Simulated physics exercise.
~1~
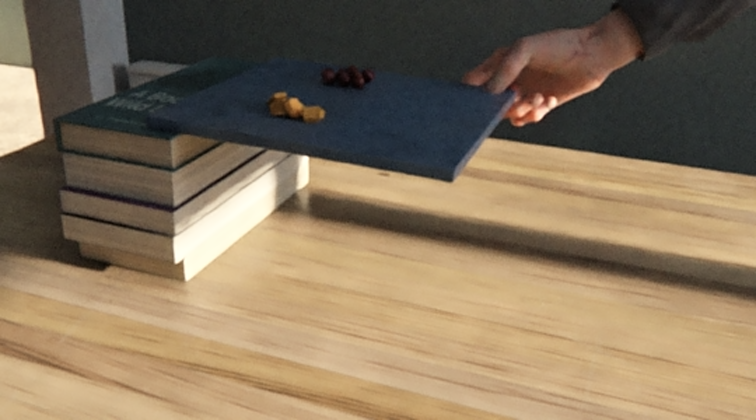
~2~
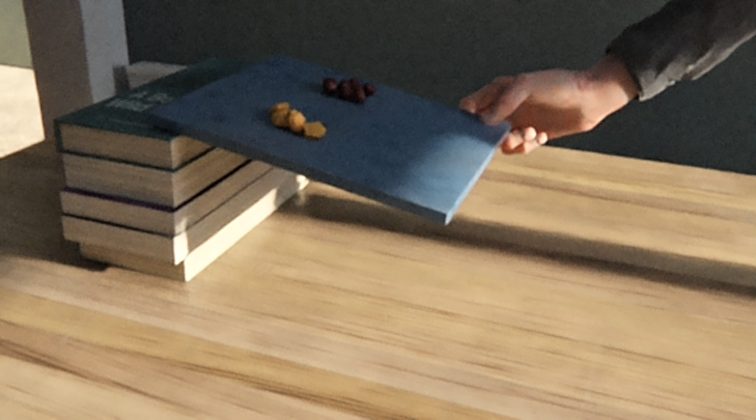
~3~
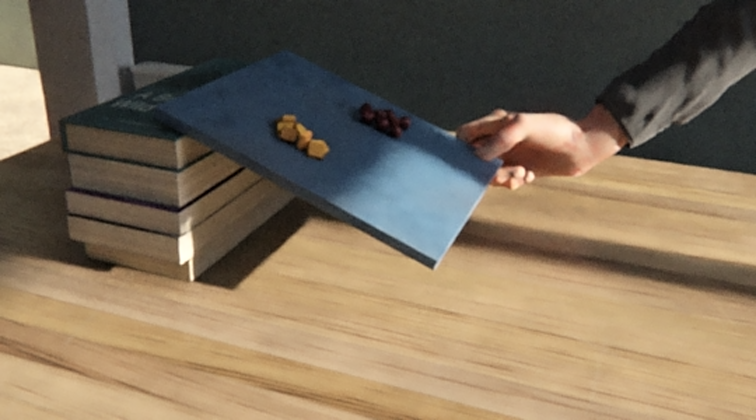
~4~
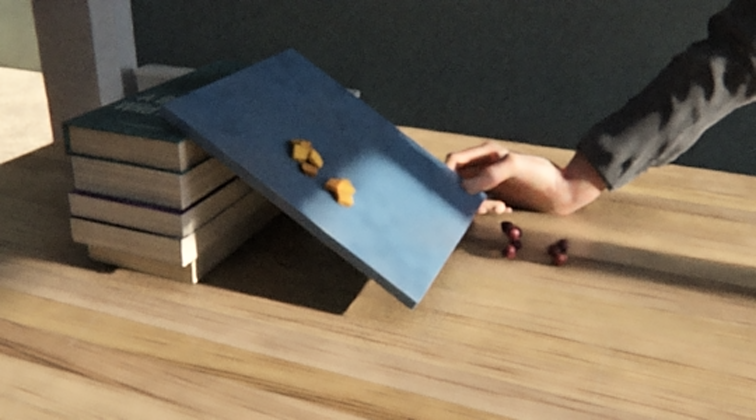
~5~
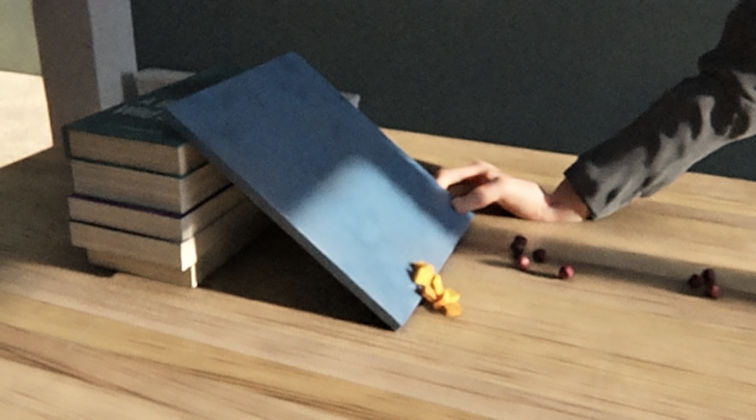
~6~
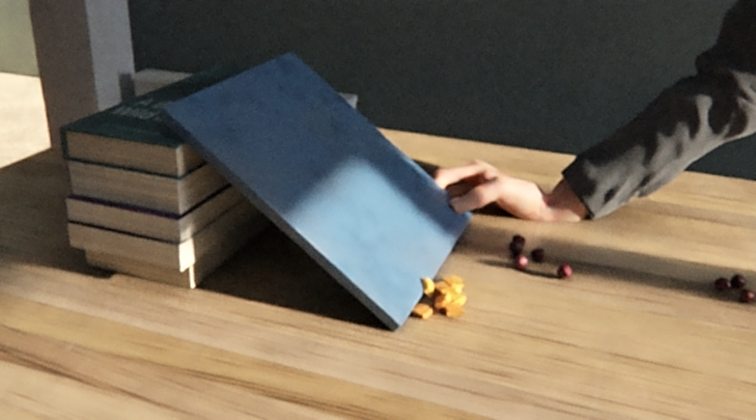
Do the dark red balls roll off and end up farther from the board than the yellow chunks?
Yes, the dark red balls roll off and scatter across the table to the right, while the yellow chunks end up in a little heap at the foot of the board.
